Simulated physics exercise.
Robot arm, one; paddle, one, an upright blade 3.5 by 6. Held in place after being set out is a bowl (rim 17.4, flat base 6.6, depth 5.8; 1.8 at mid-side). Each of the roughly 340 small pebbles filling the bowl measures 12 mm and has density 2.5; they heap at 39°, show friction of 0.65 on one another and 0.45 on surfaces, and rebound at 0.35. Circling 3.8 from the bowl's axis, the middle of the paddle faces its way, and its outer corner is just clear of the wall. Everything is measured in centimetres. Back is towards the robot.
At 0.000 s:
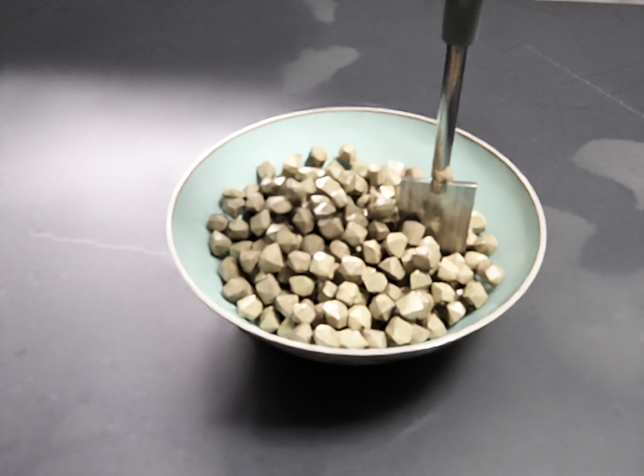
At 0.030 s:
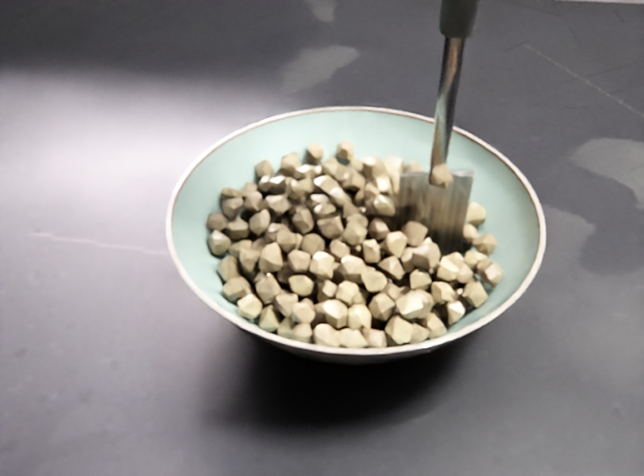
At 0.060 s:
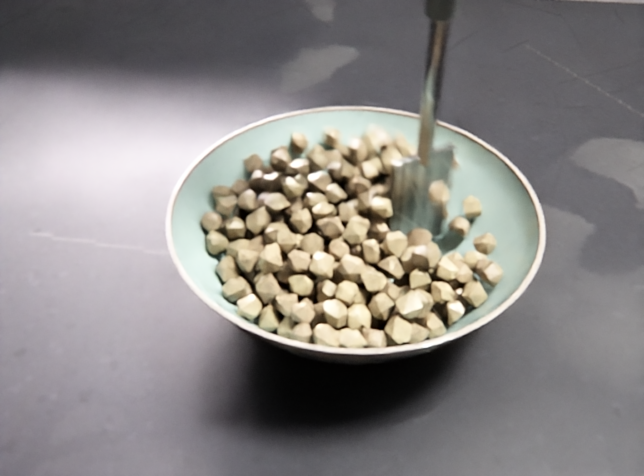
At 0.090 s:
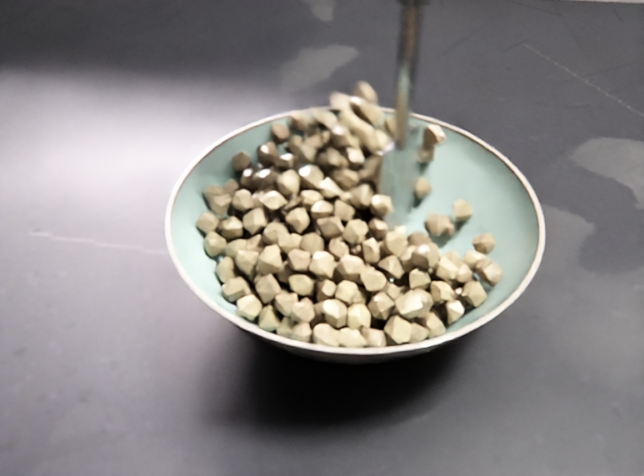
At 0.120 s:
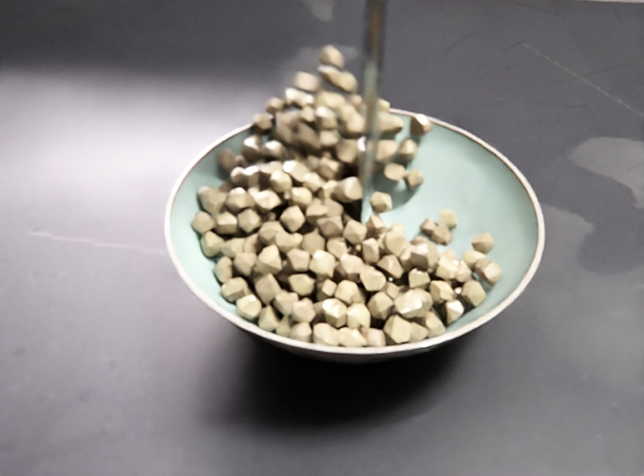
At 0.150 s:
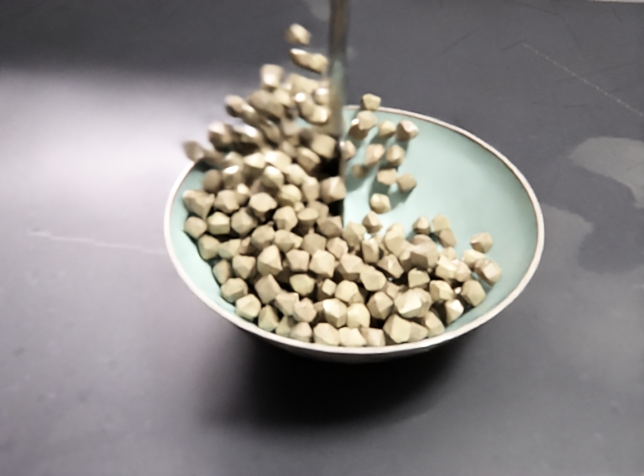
A pale turquoise bowl heaped with faceted, beige-grey pebble-like pieces sits on a dark, scuffed surface, seen from above at an angle by a still camera. An upright metal paddle on a rod stands in the pieces at the bowl's right side. It sweeps leftward around the back, turning edge-on, piling pieces up and flinging several above the rim while baring the bowl's right inner wall.
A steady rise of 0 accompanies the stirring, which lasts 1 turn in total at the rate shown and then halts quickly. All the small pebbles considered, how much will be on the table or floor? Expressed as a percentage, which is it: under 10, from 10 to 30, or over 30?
The percentage is over 30.
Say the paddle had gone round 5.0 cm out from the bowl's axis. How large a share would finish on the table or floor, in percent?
That would make it around 40 percent.
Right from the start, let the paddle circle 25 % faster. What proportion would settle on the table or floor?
Roughly 45 per cent.
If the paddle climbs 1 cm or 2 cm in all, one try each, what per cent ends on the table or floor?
I'd say some 35 per cent, and some 30 per cent.
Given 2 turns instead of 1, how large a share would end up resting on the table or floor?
Roughly 55 percent would end up there.
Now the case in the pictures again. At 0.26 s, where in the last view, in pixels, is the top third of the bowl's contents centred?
At about (265, 257).
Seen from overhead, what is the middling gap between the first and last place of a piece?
Roughly 9 cm.
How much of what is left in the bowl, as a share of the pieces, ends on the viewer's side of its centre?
35 %.
After 0.26 s, 202° round, highest piece 10 above the table; 287 in the bowl, 14 on the table or floor, 42 in flight or on the tool.
After 0.38 s, 296° round, highest piece 9 above the table; 243 in the bowl, 64 on the table or floor, 36 in flight or on the tool.
After 0.63 s, 0° round, highest piece 7 above the table; 206 in the bowl, 137 on the table or floor.
After 1.33 s, 0° round, highest piece 7 above the table; 206 in the bowl, 137 on the table or floor.
At rest, 206 in the bowl, 137 on the table or floor. That is 40 % on the table or floor.
